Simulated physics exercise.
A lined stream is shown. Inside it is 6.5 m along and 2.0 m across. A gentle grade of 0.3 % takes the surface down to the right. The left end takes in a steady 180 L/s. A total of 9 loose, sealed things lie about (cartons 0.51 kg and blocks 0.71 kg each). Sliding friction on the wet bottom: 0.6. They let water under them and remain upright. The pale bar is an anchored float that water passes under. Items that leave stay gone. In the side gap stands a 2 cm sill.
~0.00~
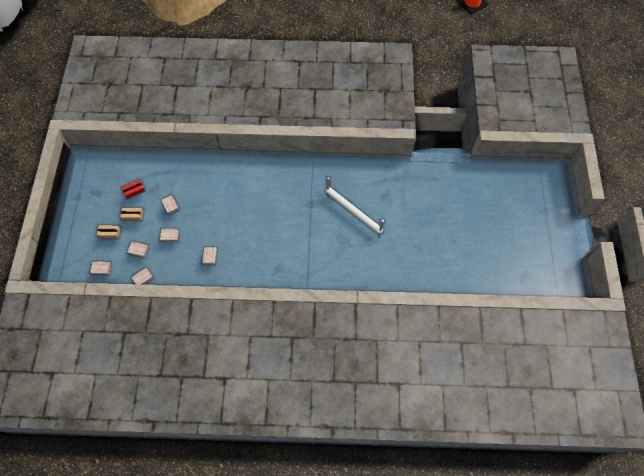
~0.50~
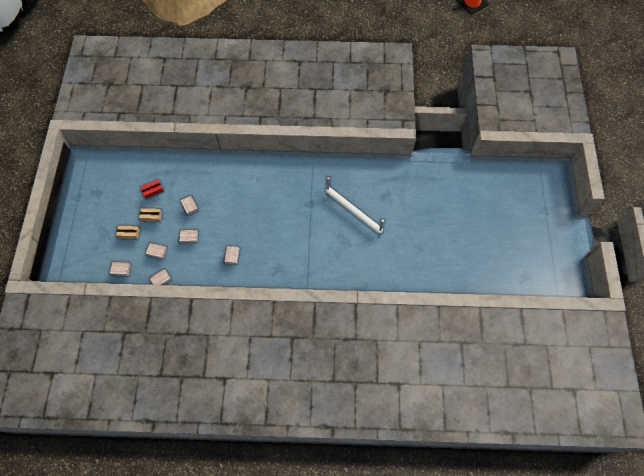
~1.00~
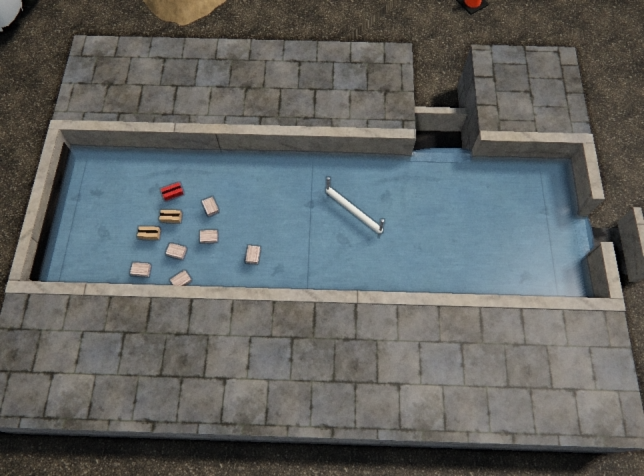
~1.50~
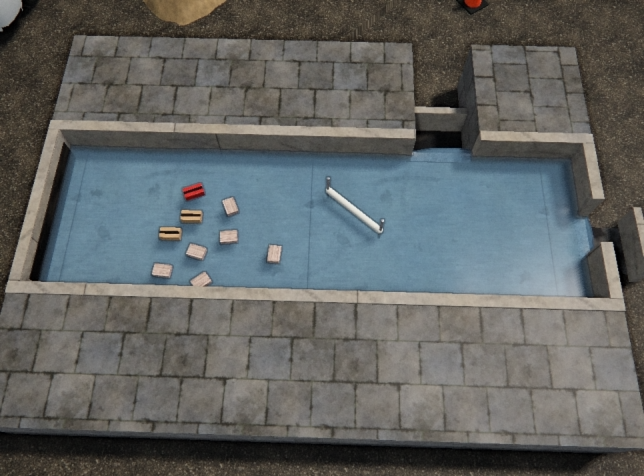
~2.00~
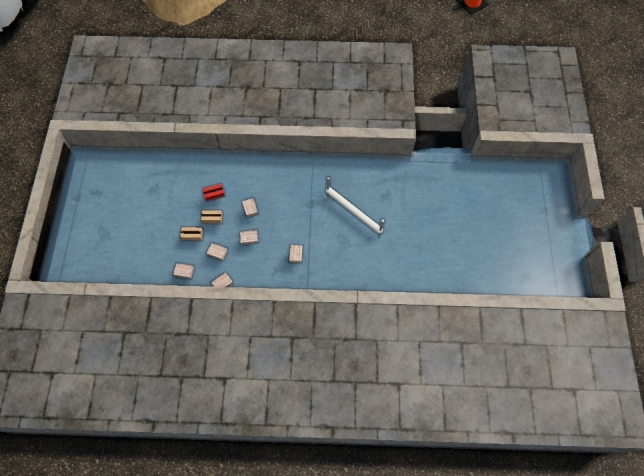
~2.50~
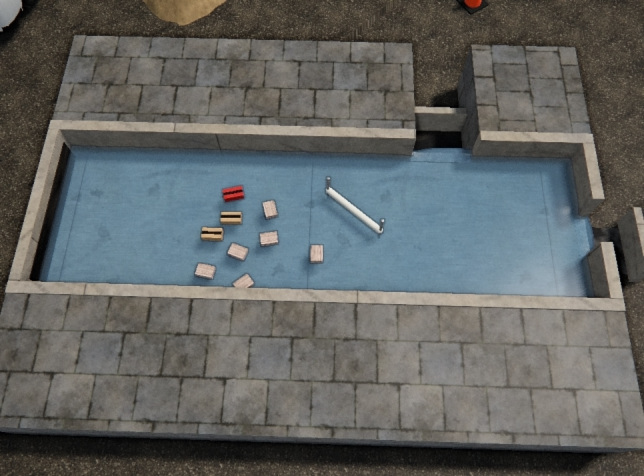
A shallow, straight channel of blue water lies between grey stone-paved banks, seen from above at a slight angle, with gaps in its far wall and at its right end. Near the left float a red block, two tan ones and several pale pinkish ones, while a white bar sits slanted mid-channel. The loose cluster drifts steadily rightward toward the bar, keeping its spacing, as the bar and camera stay still.
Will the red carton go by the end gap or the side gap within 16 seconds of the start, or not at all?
Exit for the red carton: None.
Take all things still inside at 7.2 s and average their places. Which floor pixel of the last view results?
It works out to somewhere near (399, 251) on the floor.
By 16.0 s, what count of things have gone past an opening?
Tally so far: 5.
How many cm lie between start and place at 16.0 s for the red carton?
Roughly 300 centimetres.
After 3.5 s the red carton is near (274, 195), 1.8 m from its start, afloat; 0 of 9 are out; 9 afloat.
After 7.2 s the red carton is near (345, 210), 2.7 m from its start, afloat; 0 of 9 are out; 9 afloat.
After 12.0 s the red carton is near (354, 218), 2.8 m from its start, afloat; 1 of 9 are out; 8 afloat.
After 16.0 s the red carton is near (355, 218), 2.8 m from its start, afloat; 5 of 9 are out; 4 afloat.
